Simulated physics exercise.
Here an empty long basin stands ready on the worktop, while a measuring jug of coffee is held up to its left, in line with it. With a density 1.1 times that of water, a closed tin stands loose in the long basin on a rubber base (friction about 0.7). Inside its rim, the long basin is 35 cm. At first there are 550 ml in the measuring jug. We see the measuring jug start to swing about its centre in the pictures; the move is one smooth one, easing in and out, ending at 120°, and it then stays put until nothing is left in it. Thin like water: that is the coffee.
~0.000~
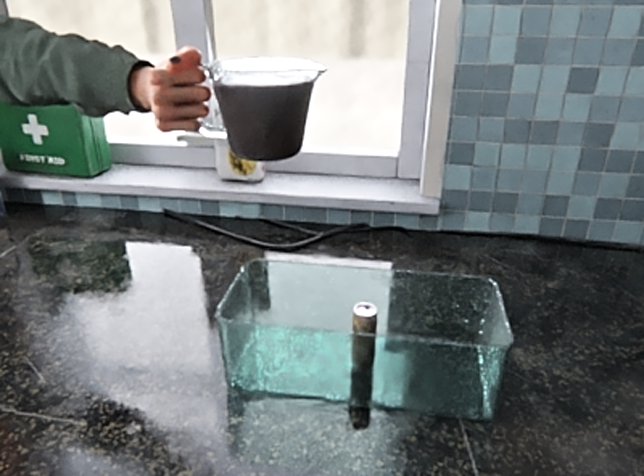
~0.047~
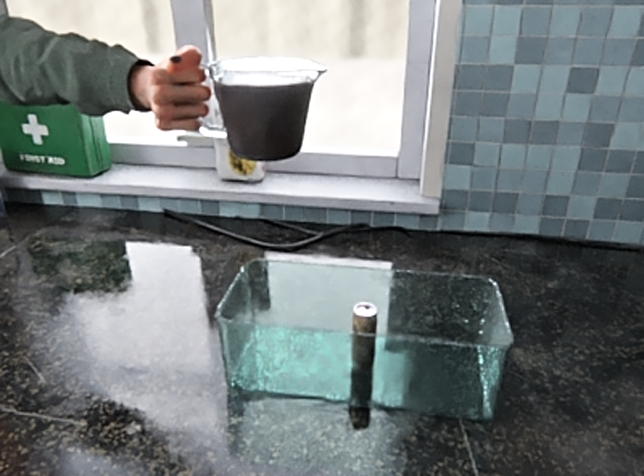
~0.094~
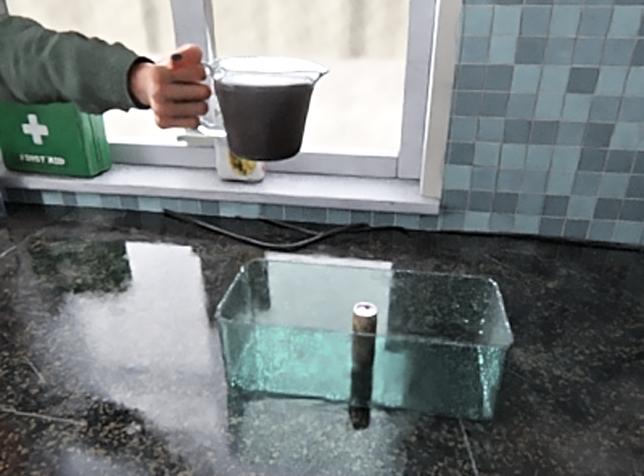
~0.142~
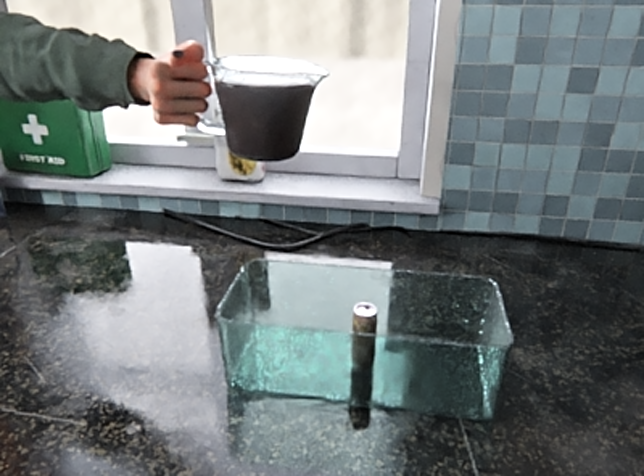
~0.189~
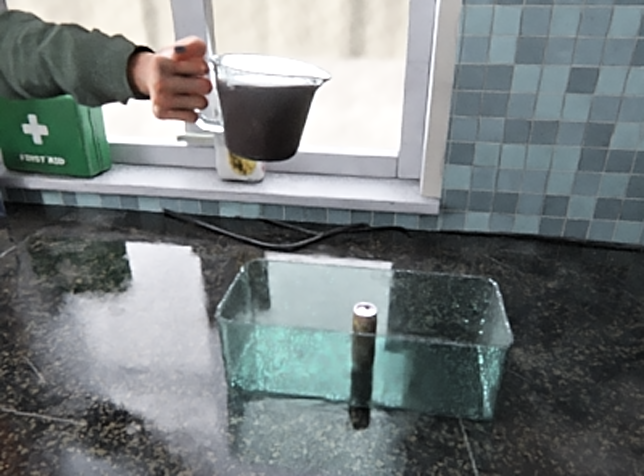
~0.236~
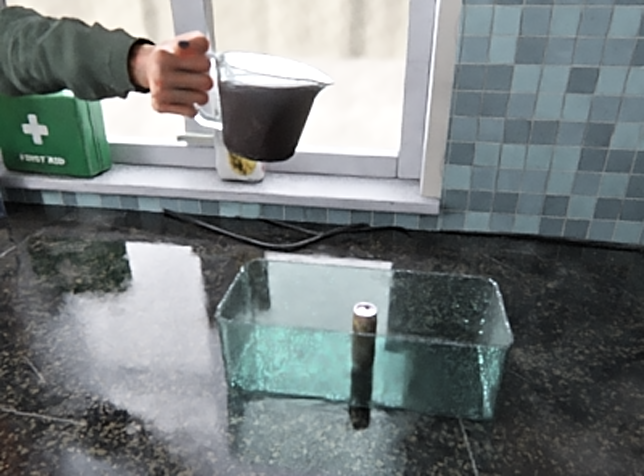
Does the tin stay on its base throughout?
It does not tip.
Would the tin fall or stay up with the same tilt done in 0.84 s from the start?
Result: Tin upright.
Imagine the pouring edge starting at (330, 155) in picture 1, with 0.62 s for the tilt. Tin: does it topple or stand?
After that, the tin overturns.
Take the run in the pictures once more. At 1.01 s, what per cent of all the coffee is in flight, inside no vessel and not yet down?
Roughly 18 %.
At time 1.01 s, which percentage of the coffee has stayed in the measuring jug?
About 4 per cent.
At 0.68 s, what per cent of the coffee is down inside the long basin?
I'd put it near 8 percent.
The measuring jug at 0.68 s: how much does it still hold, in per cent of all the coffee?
About 60 per cent.
By 0.68 s the tilt is 71° and 60 per cent is still to pour; the tin stands where it began.
By 1.01 s the tilt is 111° and 4 per cent is still to pour; the tin stands where it began.
By 1.35 s the tilt is 120° and 0 per cent is still to pour; the tin stands where it began.
By 1.72 s the tilt is 120° and 0 per cent is still to pour; the tin stands where it began.
At rest the tin stands where it began.
